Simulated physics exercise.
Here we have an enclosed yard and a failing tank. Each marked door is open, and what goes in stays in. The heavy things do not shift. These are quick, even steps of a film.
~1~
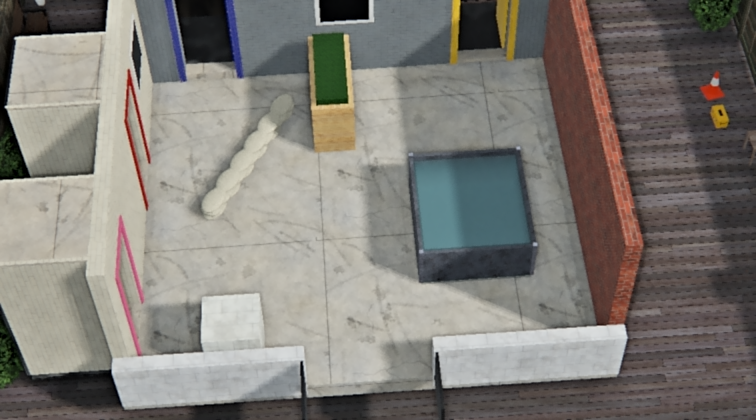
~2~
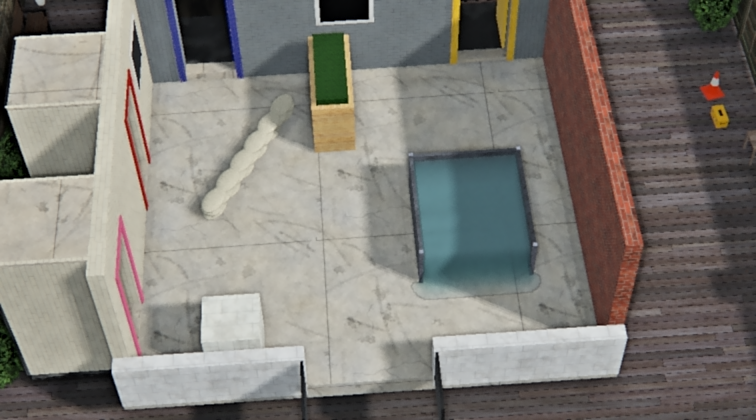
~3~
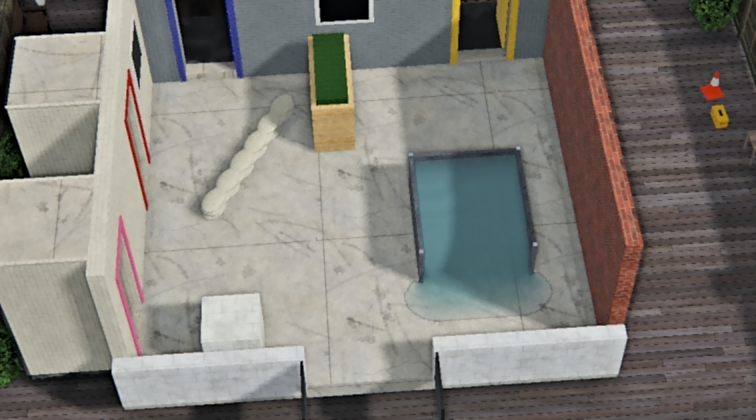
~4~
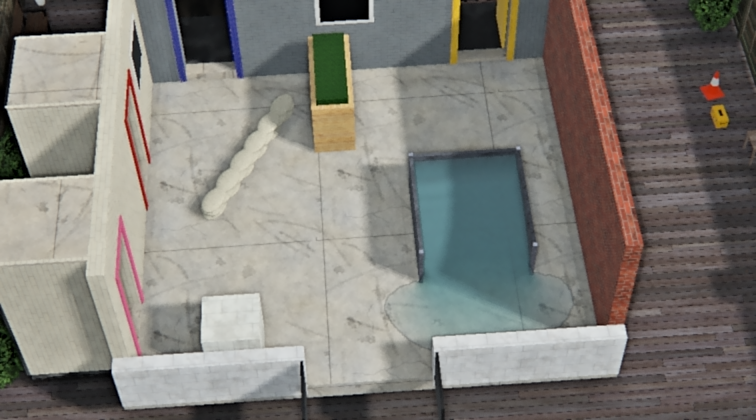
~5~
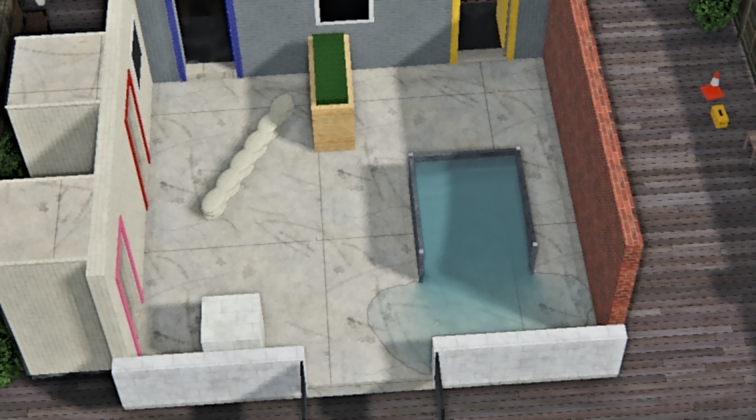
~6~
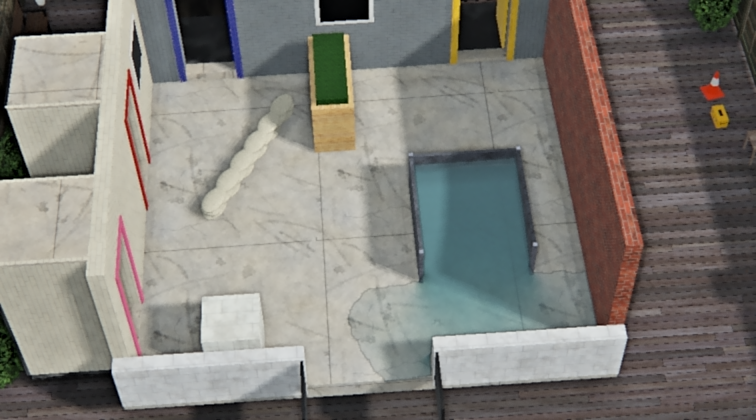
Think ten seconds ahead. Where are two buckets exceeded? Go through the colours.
In the end: The yellow door lets in a lot; the blue door admits no more than that; the pink door admits no more than that; the red door admits no more than that.
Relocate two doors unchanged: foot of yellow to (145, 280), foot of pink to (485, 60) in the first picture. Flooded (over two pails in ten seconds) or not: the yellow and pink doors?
My reading: Yellow is under, pink floods.
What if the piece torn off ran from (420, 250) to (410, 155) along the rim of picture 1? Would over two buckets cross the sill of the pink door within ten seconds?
In short: Pink door takes more.
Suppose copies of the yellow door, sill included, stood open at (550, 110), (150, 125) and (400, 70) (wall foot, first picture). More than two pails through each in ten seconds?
One after the other: Keeps below it, holds, keeps below it.
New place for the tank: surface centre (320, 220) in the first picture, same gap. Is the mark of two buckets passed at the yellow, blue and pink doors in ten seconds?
Then: The yellow one stays under; the blue one is under; the pink one lets more in.
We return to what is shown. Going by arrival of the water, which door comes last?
Last comes the blue one.
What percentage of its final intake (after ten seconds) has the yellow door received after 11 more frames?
About 0 per cent.
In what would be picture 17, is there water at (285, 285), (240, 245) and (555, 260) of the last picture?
One after the other: Dry, no water, awash.
A moment on, water covers 15 % of the floor; the yellow door not reached, the blue door not reached, the pink door not reached, the red door not reached.
Next, water covers 20 % of the floor; the yellow door not reached, the blue door not reached, the pink door not reached, the red door not reached.
Then, water covers 45 % of the floor; the yellow door wet at the sill, nothing in, the blue door not reached, the pink door not reached, the red door not reached.
Later, water covers 65 % of the floor; the yellow door over two buckets in, the blue door not reached, the pink door wet at the sill, nothing in, the red door wet at the sill, nothing in.
In the end, water covers 95 % of the floor; the yellow door over two buckets in, the blue door wet at the sill, nothing in, the pink door wet at the sill, nothing in, the red door wet at the sill, nothing in.
